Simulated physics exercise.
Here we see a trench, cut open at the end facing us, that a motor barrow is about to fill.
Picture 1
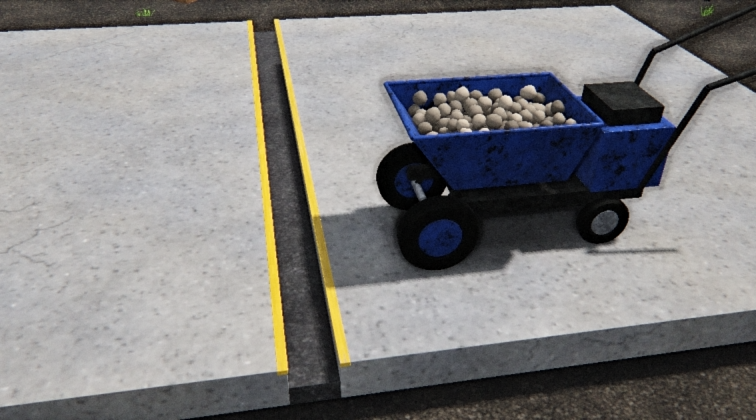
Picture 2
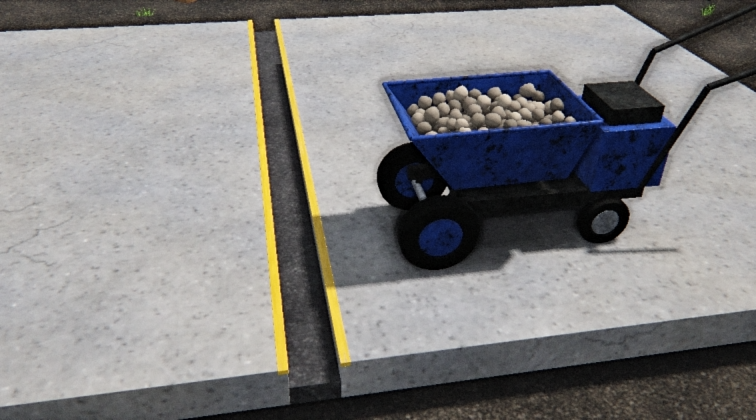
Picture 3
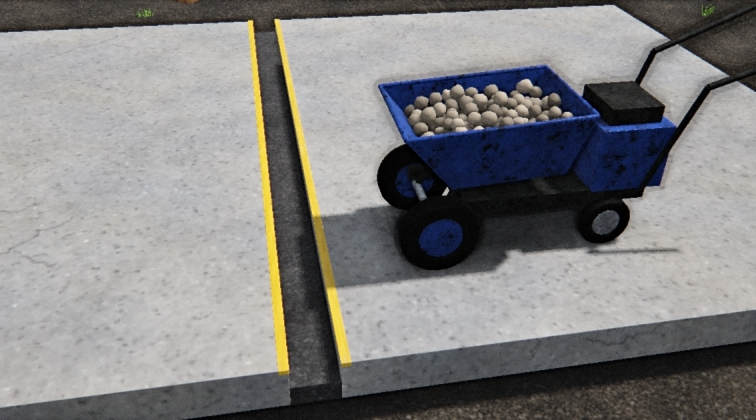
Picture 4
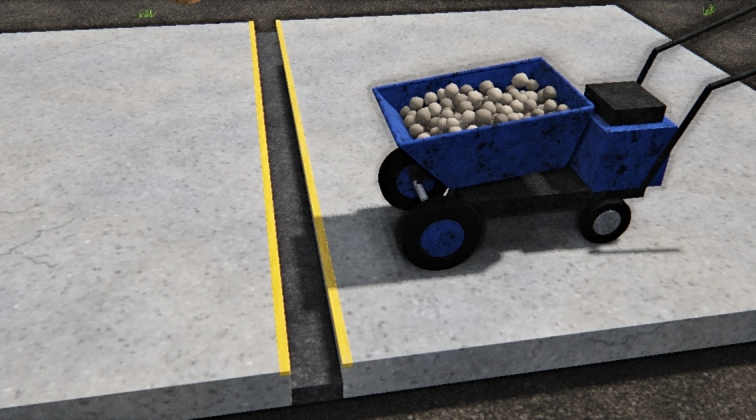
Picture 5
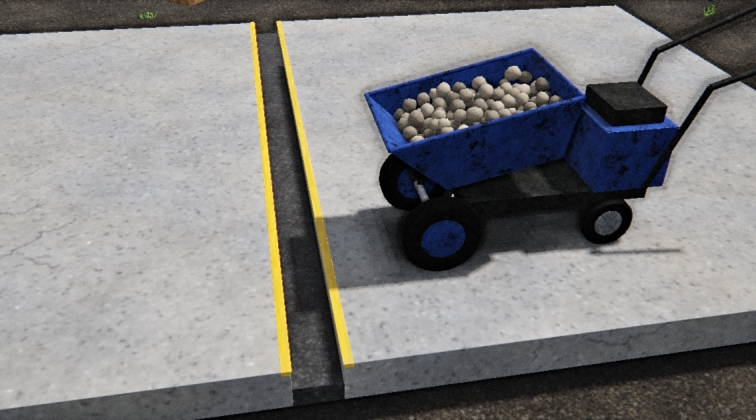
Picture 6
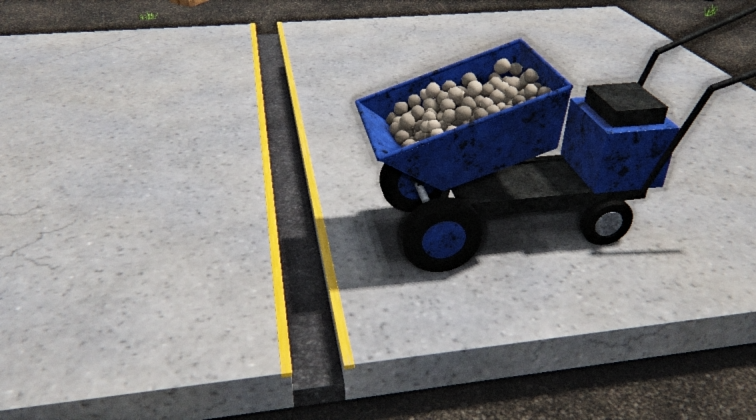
The clip shows a blue motor barrow loaded with rounded, pale stones standing to the right of a narrow, yellow-edged trench in a concrete slab, as its skip starts out level and then gradually tilts toward the left.
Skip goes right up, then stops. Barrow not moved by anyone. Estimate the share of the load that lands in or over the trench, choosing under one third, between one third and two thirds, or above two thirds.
I expect a trench portion within a third to two thirds.
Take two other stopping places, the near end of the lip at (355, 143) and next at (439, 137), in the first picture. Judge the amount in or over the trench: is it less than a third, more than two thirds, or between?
Under a third, then between a third and two thirds.
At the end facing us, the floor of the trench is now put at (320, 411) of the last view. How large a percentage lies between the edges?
Roughly 70 in a hundred.
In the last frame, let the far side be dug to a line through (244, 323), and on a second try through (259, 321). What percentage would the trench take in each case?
The first try gives 80 percent, then the second gives 70 percent.
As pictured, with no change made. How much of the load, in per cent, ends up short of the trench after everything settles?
Close to 0 in a hundred.
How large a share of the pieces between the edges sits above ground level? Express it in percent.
My estimate would be close to 35 per cent.
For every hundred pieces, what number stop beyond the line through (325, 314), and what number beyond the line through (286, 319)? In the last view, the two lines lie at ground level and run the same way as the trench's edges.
Close to 70 % and 40 %, in that order.
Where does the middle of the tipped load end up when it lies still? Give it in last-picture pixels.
I'd put the middle somewhere around (285, 246).
Soon, skip tipped steeply; all in the skip.
A while on, skip tipped right over; about two thirds in the skip; about a quarter in or heaped over the trench; a small part beyond it; a stray few falling.
Towards the end, skip tipped right over; about a quarter in the skip; a stray few short of the trench; about half in or heaped over the trench; about a third beyond it.
Finally, skip tipped right over; a small part in the skip; a stray few short of the trench; about half in or heaped over the trench; about a third beyond it.
